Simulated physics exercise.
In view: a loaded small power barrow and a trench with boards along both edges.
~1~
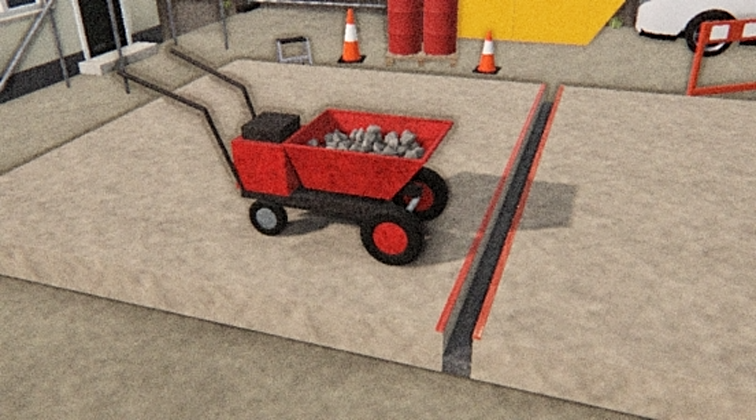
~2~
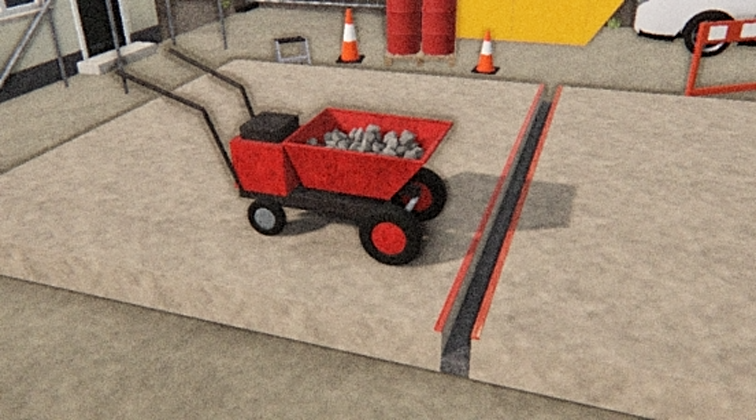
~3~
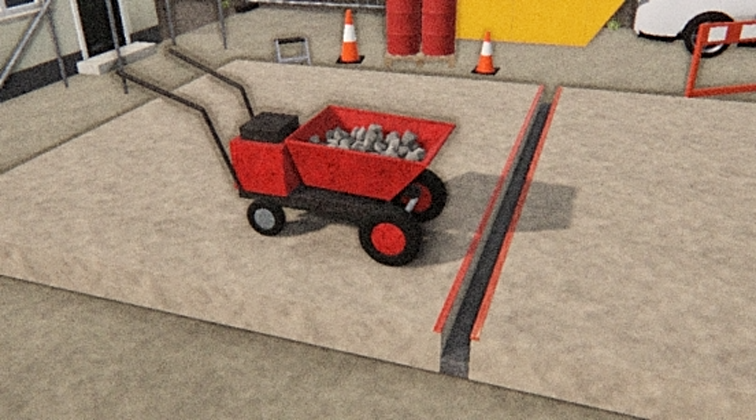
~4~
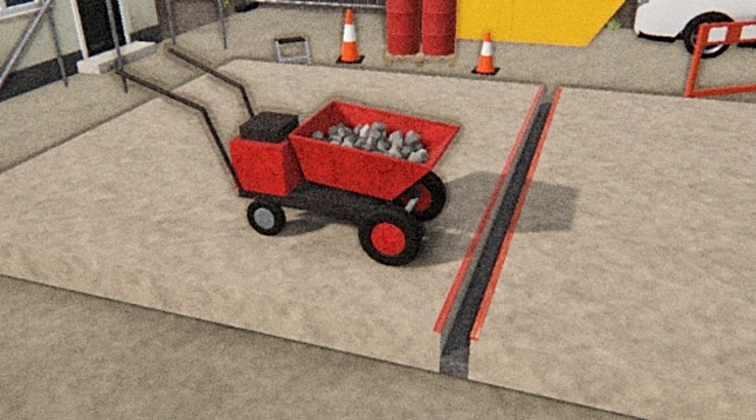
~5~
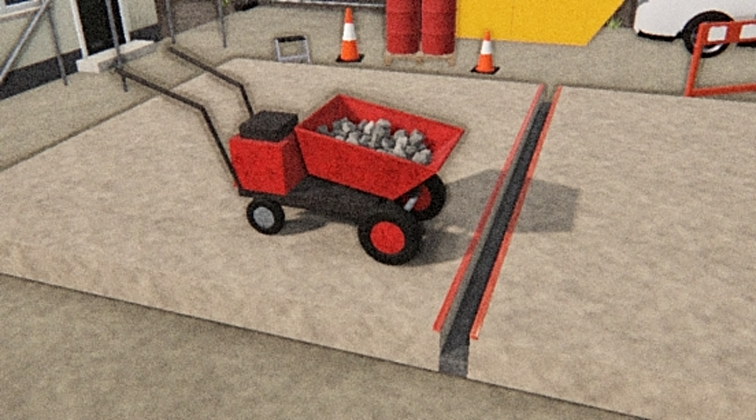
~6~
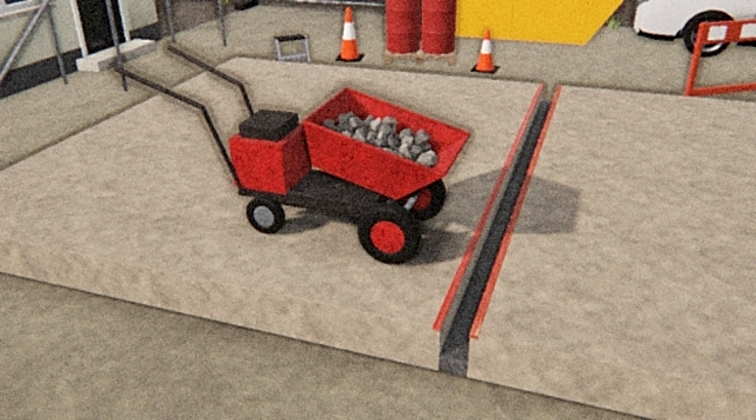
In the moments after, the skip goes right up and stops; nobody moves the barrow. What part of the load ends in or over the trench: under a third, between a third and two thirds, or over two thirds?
The trench ends with under a third of it.
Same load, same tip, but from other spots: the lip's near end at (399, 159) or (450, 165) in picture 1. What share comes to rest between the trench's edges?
In turn 60 and 0 in a hundred.
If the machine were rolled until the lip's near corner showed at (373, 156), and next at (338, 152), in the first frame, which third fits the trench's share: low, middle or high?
In turn: The middle third; under a third.
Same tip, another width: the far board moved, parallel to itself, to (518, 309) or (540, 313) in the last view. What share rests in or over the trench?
In turn 90 and 100 in a hundred.
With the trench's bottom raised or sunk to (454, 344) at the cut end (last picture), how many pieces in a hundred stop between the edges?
Close to 20 per cent.
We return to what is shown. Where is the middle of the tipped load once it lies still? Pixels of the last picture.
At about (524, 255).
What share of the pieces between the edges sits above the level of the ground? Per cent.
About 10 per cent.
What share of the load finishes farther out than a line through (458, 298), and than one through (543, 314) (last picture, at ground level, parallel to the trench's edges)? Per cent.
Roughly 80 per cent, and 20 per cent.
Shortly afterwards, skip tipped steeply; the whole lot in the skip.
Next, skip tipped right over; all but a few in the skip; only a few in or heaped over the trench; only a few beyond it; only a few falling.
Some moments later, skip tipped right over; near a third in the skip; a little in or heaped over the trench; near two thirds beyond it.
In the end, skip tipped right over; near a quarter in the skip; a little in or heaped over the trench; near two thirds beyond it.
